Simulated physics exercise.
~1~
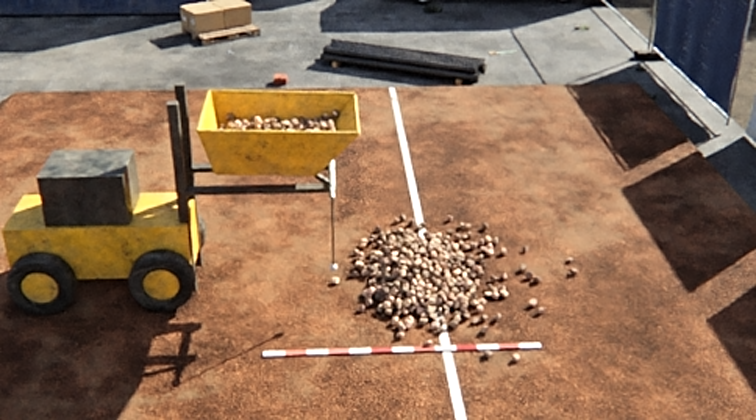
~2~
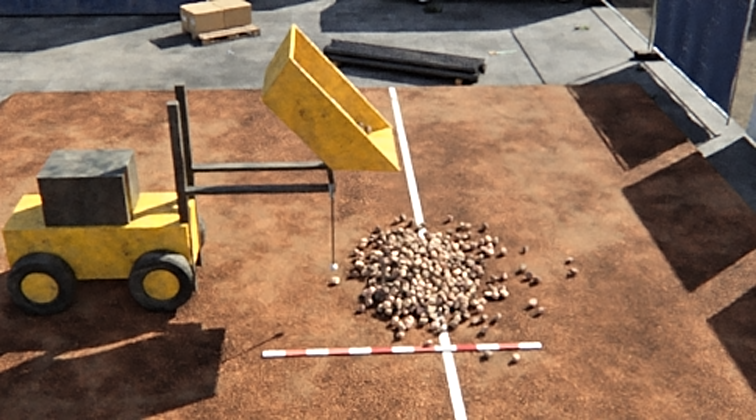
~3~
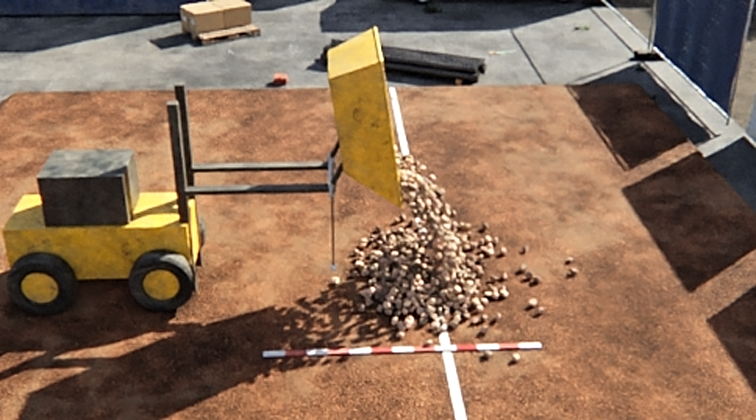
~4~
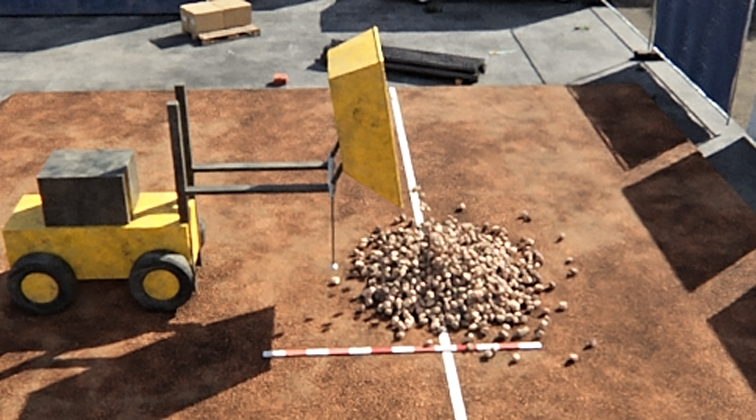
A yellow forklift with a dark cab stands at the left of a reddish-brown floor, seen from above, holding a yellow skip of pale stones. A heap of similar stones already lies across a white line near the middle, with a red and white striped rod in front and a small white ball hanging beneath the forks. The skip tips steeply to the right while the forklift stays in place. Stones pour from its lower edge onto the heap, some rolling outward. Finally the skip hangs tilted and still above a broader heap, spread further right past the line.
